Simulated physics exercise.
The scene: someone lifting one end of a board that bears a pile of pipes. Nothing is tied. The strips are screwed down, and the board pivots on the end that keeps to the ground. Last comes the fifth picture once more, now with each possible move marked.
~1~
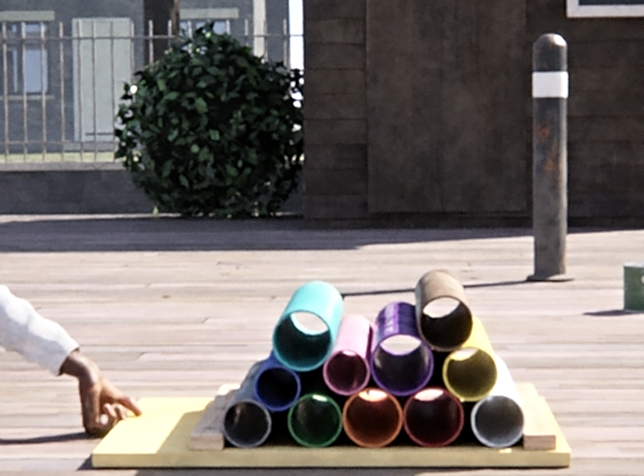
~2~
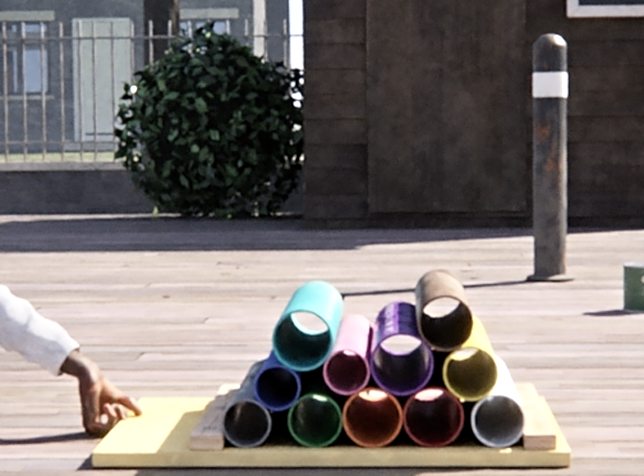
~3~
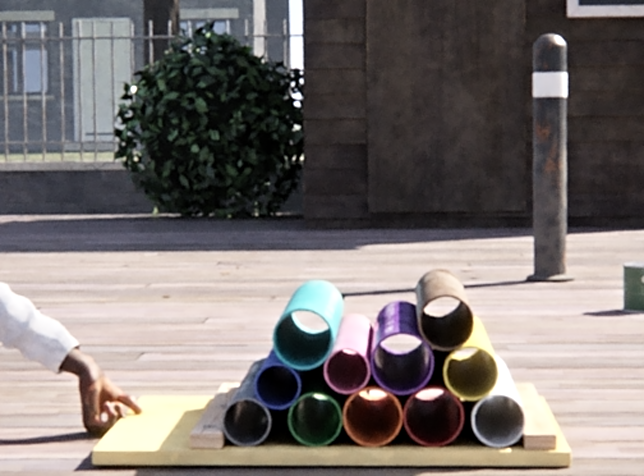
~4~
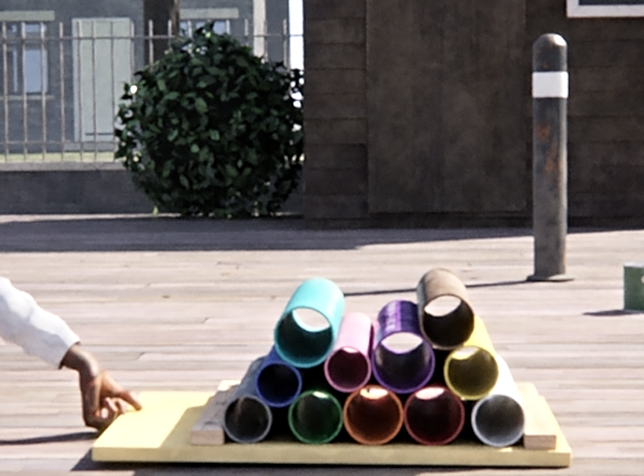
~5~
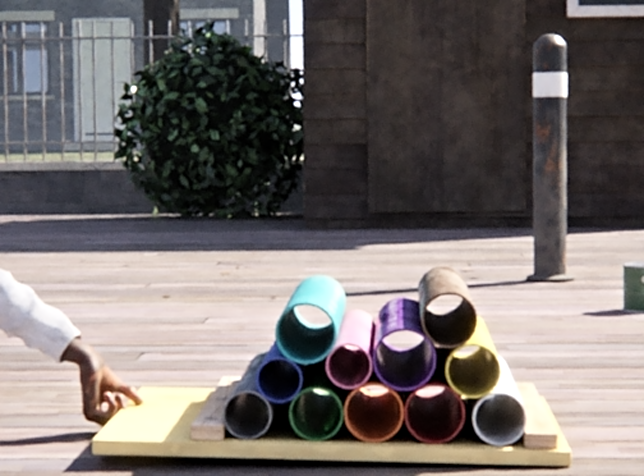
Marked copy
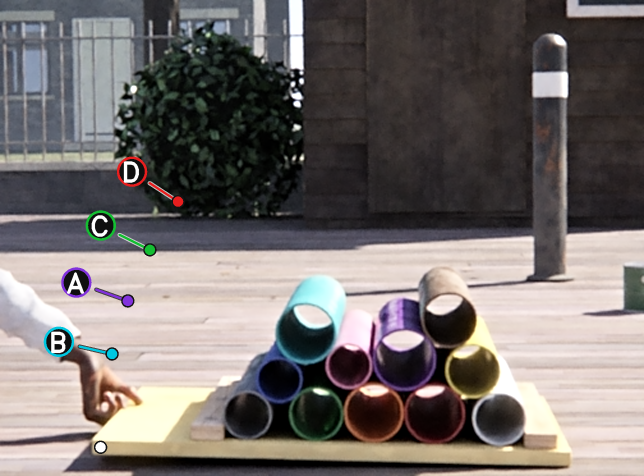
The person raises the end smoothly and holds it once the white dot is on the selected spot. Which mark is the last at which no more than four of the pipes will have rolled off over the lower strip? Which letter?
Raise it to A.
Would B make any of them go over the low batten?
No.
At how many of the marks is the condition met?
Two of the four.
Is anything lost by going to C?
At C: Yes.
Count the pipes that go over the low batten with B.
At B the number is none.
On the marked copy, A at (128, 301); B at (112, 354); C at (150, 250); D at (178, 201); the white dot at (100, 447).
With A. Early on, board at 14°.
Further on, board at 20°.
At the end, board at 20°, none over the low batten.
As for the rest, B none over the low batten; C five over the low batten; D five over the low batten.
